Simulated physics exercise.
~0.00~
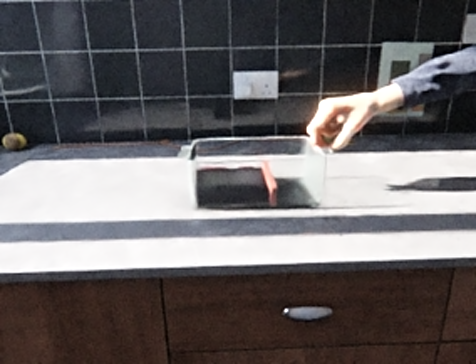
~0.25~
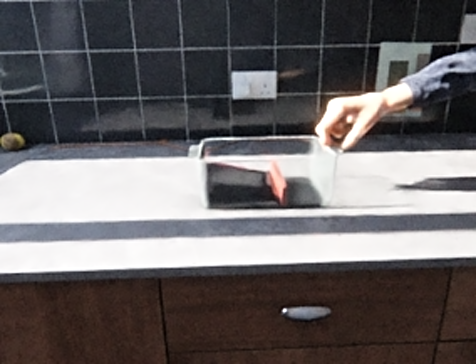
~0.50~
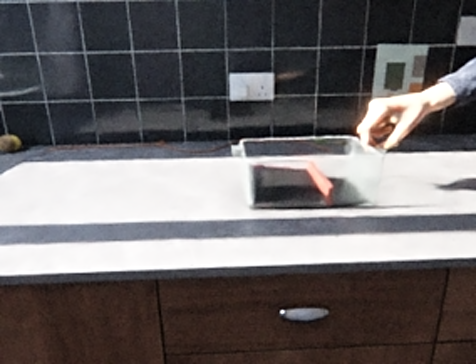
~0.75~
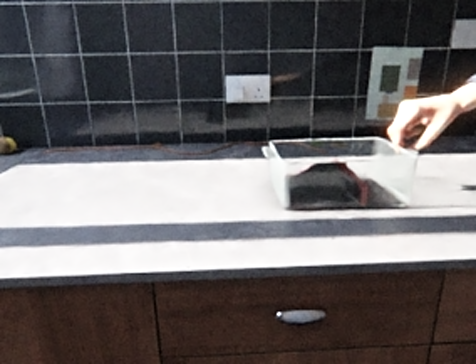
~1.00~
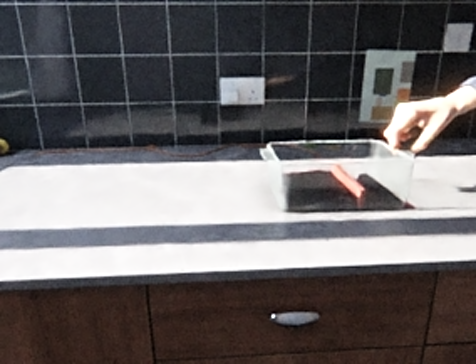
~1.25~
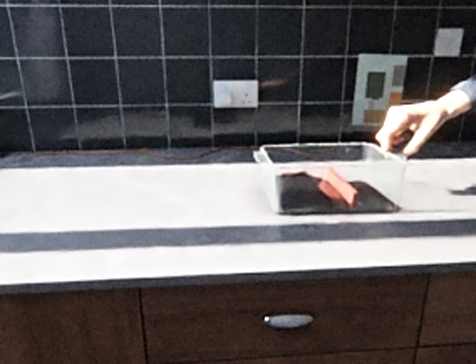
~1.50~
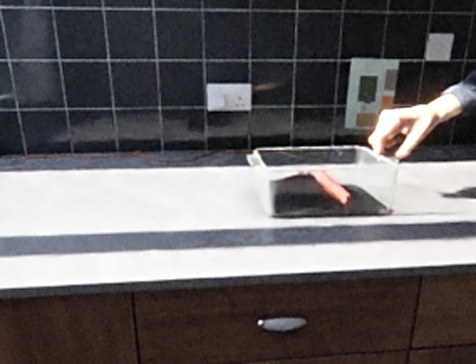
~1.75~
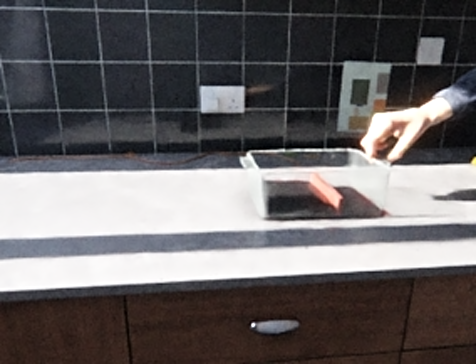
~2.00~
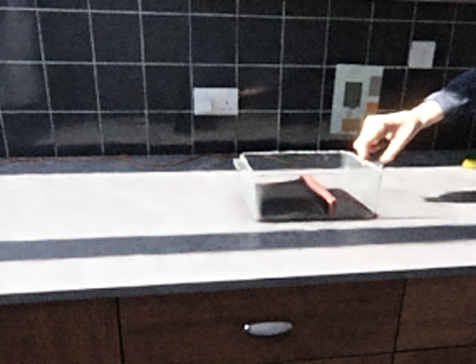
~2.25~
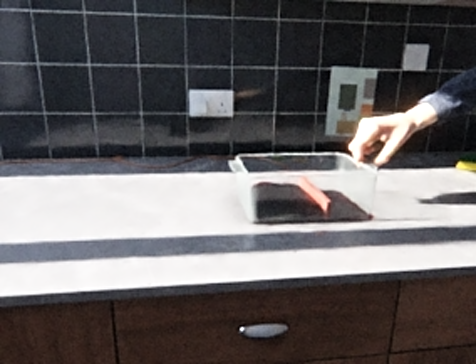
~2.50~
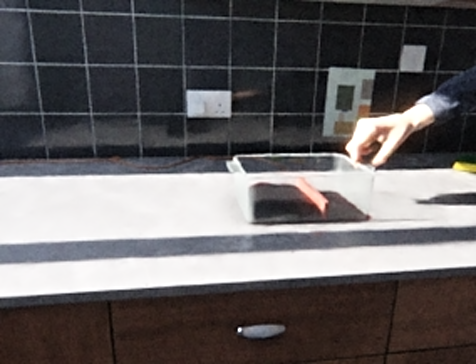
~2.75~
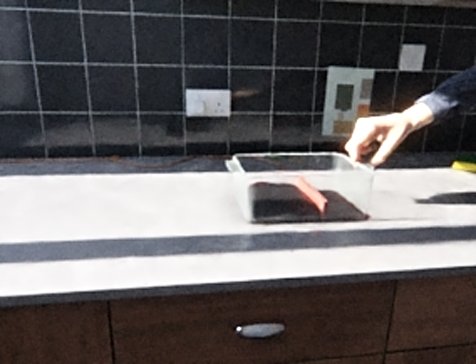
Hand pulling an open clear tub of dark liquid with a red piece inside rightward along a counter, then holding it still.
